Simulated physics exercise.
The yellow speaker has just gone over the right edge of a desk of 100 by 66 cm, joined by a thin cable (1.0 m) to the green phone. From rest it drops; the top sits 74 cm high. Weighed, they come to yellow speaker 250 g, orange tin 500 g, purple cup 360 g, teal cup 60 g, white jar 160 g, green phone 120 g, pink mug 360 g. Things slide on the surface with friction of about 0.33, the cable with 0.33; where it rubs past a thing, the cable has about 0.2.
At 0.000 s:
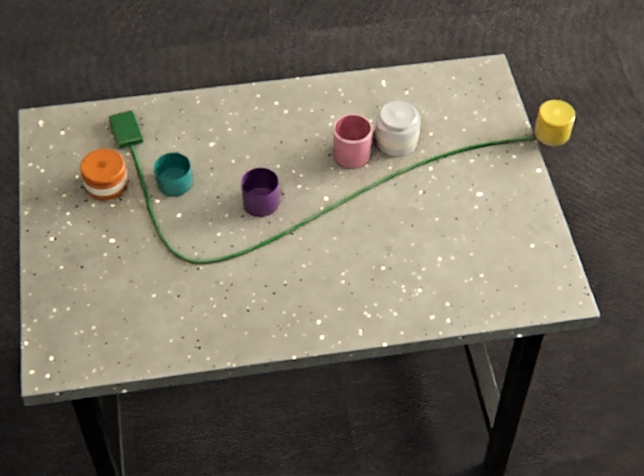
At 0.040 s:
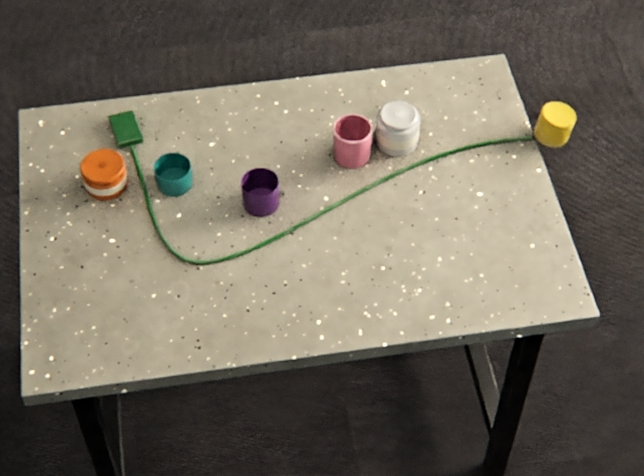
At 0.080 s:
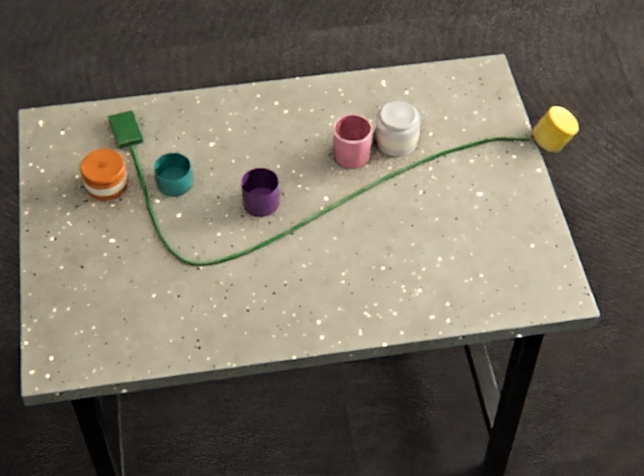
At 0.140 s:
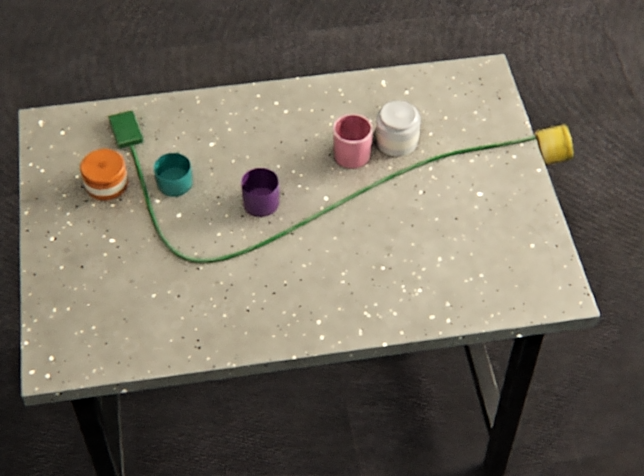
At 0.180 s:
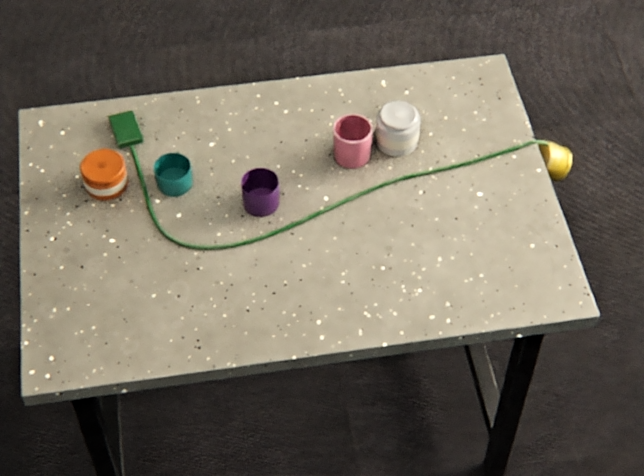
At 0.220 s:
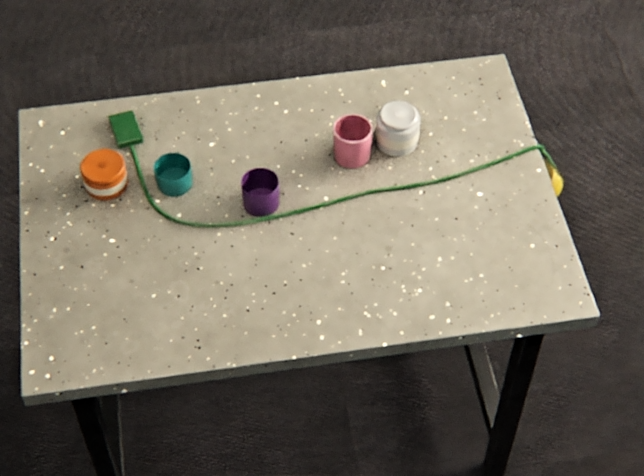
On a speckled desk, a yellow cylinder drops past the right edge, pulling a green cable.
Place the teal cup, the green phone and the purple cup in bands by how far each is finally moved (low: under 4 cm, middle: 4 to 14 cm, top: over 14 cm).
Teal cup: Top; green phone: Top; purple cup: Low.
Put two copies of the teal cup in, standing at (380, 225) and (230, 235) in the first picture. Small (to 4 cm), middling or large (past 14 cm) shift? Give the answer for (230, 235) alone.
There it moves a moderate amount.
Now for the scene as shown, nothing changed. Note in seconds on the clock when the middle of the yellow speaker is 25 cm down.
Answer: 0.32 s on the clock.
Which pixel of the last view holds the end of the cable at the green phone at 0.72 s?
In the last view it is close to (364, 235).
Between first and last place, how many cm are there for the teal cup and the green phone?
Roughly: Teal cup 30 cm, green phone 80 cm.
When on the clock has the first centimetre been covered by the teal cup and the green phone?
For the teal cup it's 0.28 s, while the green phone gets there at 0.28 s.
After 0.5 s, the cable's tail end at (206, 189); teal cup 21 cm off its start, green phone 19 cm off its start, purple cup 1 cm off its start.
After 0.7 s, the cable's tail end at (364, 235); green phone 52 cm off its start, teal cup 30 cm off its start, purple cup 1 cm off its start.
After 1.0 s, the cable's tail end at (487, 250); green phone 75 cm off its start at (481, 264), teal cup 30 cm off its start at (289, 83), purple cup 1 cm off its start at (262, 177).
After 1.2 s, the cable's tail end at (534, 255); green phone 82 cm off its start, teal cup 30 cm off its start, purple cup 1 cm off its start.
After 2.4 s, the cable's tail end at (534, 255); green phone 82 cm off its start at (523, 266), teal cup 30 cm off its start at (289, 83), purple cup 1 cm off its start at (262, 177), yellow speaker over the edge.
